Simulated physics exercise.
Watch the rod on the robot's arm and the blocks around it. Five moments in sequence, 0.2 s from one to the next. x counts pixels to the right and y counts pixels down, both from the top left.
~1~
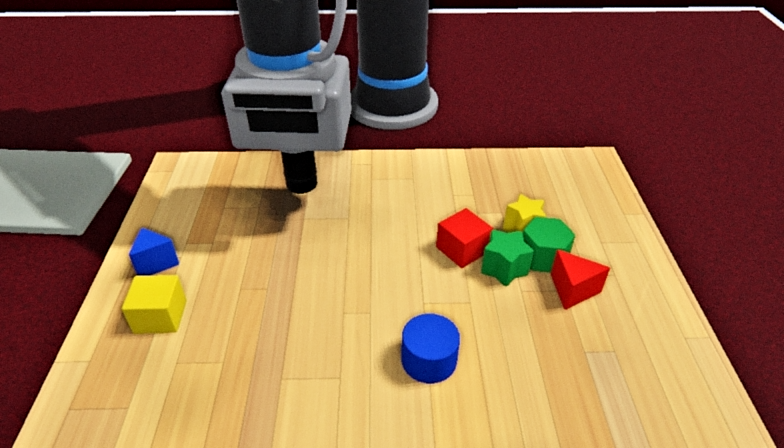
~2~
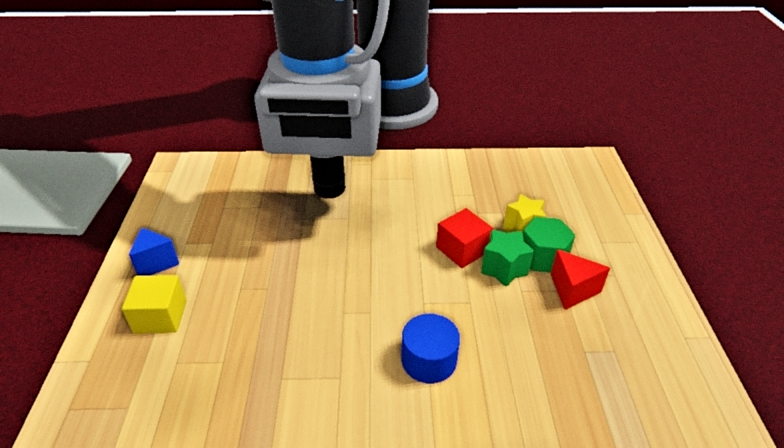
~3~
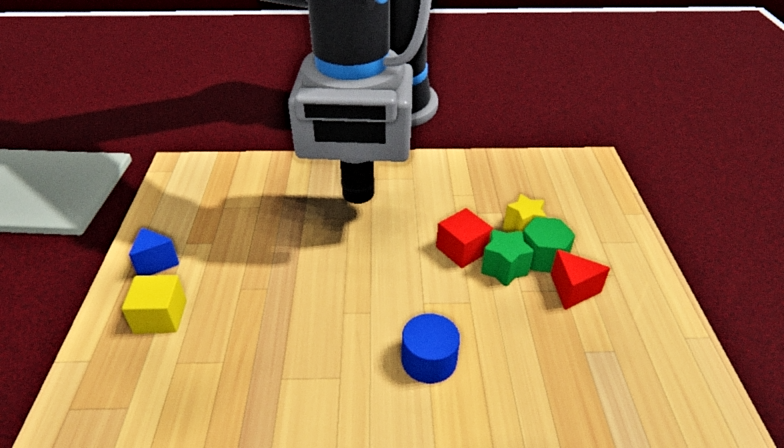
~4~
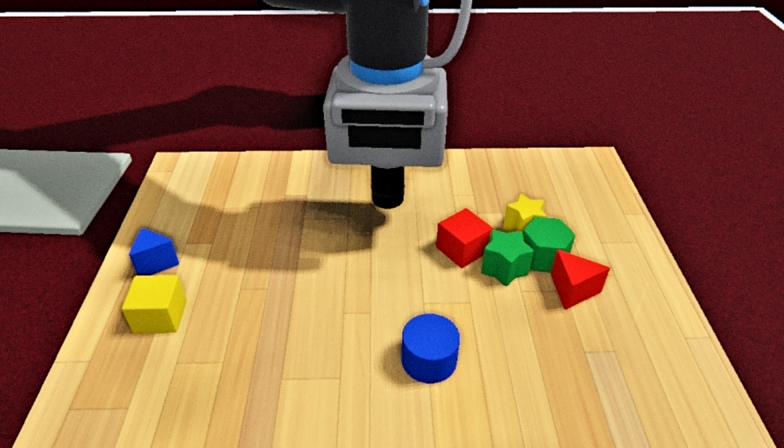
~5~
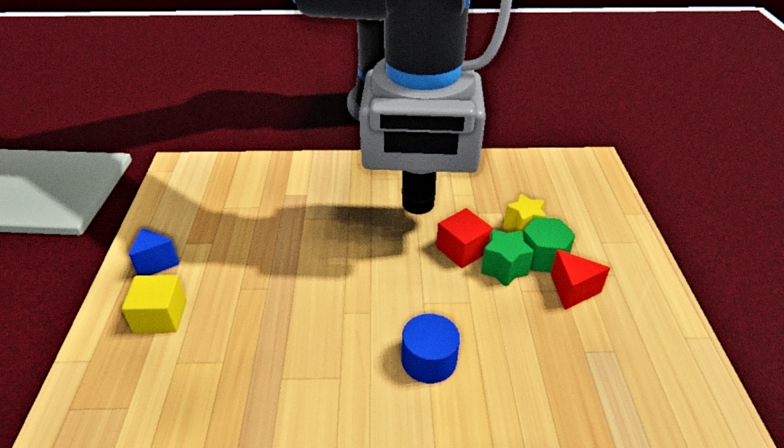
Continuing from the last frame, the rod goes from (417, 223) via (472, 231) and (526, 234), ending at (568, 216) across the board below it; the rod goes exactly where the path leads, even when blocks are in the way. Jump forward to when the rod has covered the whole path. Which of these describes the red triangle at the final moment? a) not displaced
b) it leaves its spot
The correct letter is a.
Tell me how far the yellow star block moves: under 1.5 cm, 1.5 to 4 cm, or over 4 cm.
Past 4 cm.
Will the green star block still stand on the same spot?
No
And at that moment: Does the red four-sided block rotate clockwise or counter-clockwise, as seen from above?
Top view: Clockwise.
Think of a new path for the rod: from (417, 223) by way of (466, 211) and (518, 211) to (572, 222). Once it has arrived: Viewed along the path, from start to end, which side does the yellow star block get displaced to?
Its shift is rightward.
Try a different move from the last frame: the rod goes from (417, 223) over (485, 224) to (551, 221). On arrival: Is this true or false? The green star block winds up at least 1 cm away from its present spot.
That is true.
What follows on the original path. One third of the way, rod (475, 214); red four-sided block (483, 232), turned 35° clockwise; green star block (523, 259).
Two thirds of the way, rod (531, 216); red four-sided block (487, 234), turned 45° clockwise; green star block (523, 262), turned 25° anticlockwise; yellow star block (558, 201); green six-sided block (559, 233), turned 20° clockwise.
At the end, rod (573, 199); red four-sided block (487, 234), turned 45° clockwise; green star block (523, 262), turned 25° anticlockwise; yellow star block (599, 185); green six-sided block (561, 232), turned 25° clockwise; red triangle still.
